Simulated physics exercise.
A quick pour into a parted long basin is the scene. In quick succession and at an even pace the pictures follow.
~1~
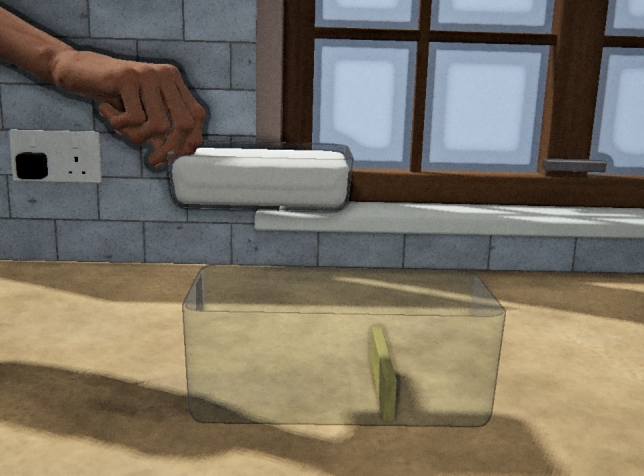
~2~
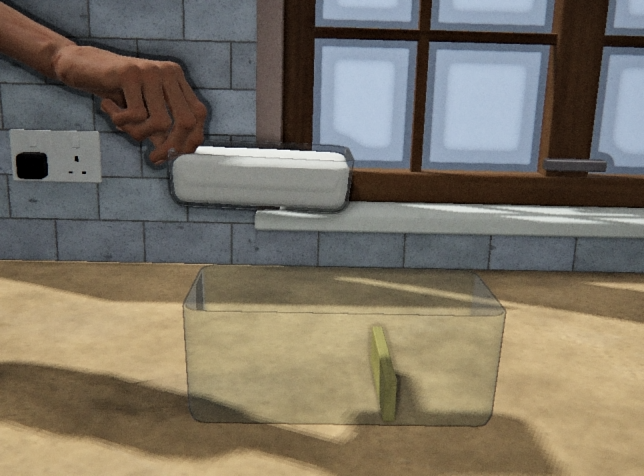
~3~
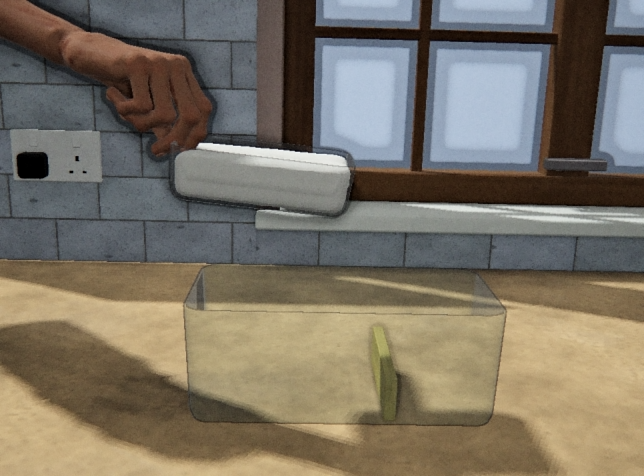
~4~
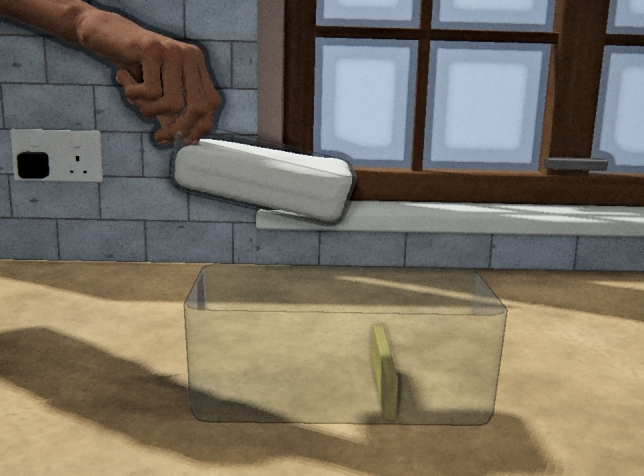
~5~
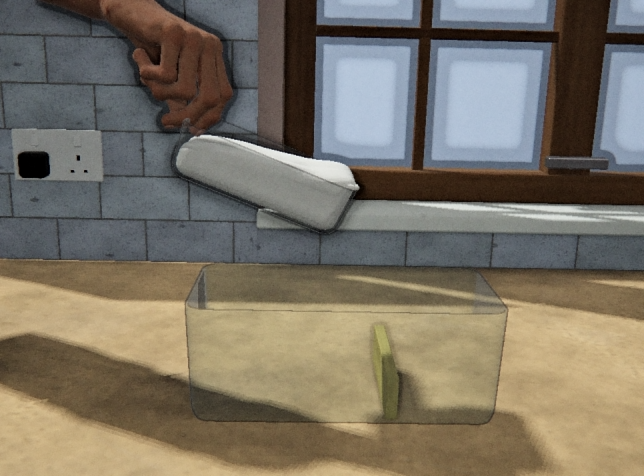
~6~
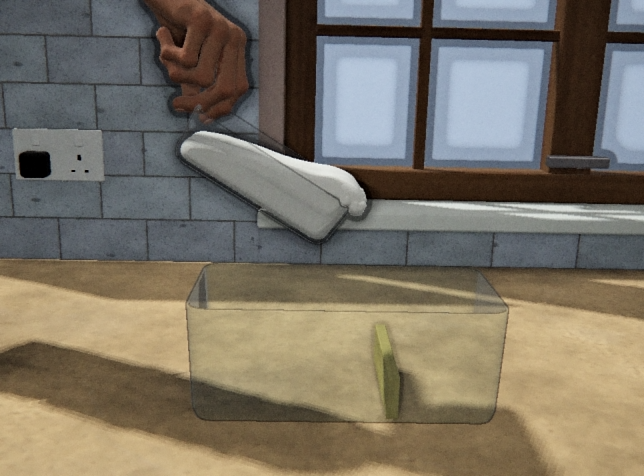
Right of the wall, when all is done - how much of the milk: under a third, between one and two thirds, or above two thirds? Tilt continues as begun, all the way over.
When all is done, between one and two thirds is there.
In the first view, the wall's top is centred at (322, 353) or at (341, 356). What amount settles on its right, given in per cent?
Respectively 75 and 70 per cent, approximately.
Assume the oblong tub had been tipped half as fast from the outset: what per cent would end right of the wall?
Roughly 65 percent.
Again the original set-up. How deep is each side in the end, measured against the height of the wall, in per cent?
Some 20 per cent left and 60 right.
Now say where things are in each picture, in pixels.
In the first frame, it leans 0°; its right rim is at (349, 154); the milk meets the walls at (181, 155) and (347, 159); the long basin's rim runs from (193, 287) to (489, 293); the wall's top is at (383, 353).
In the second frame, it leans 1°; its right rim is at (350, 156); the milk meets the walls at (181, 154) and (347, 161).
In the third frame, it leans 6°; its right rim is at (351, 162); the milk meets the walls at (183, 150) and (348, 164).
In the fourth frame, it leans 12°; its right rim is at (352, 172); the milk meets the walls at (185, 146) and (350, 168).
In the fifth frame, it leans 21°; its right rim is at (352, 184); the milk meets the walls at (187, 142) and (338, 175); 4 per cent is over the edge.
In the sixth frame, it leans 32°; its right rim is at (349, 199); the milk meets the walls at (190, 137) and (322, 172); 11 per cent is over the edge.
A moment on, the oblong tub is tipped on its side and 5 per cent is still to pour, 19 is left of the wall and 49 right of it.
Next, the oblong tub is tipped right over and 1 per cent is still to pour, 32 is left of the wall and 42 right of it.
Then the oblong tub is tipped right over and 0 per cent is still to pour, 38 is left of the wall and 53 right of it.
Later the oblong tub is tipped right over and 0 per cent is still to pour, 41 is left of the wall and 51 right of it.
In the end 42 per cent lies left of the wall, 50 right of it and 8 outside.
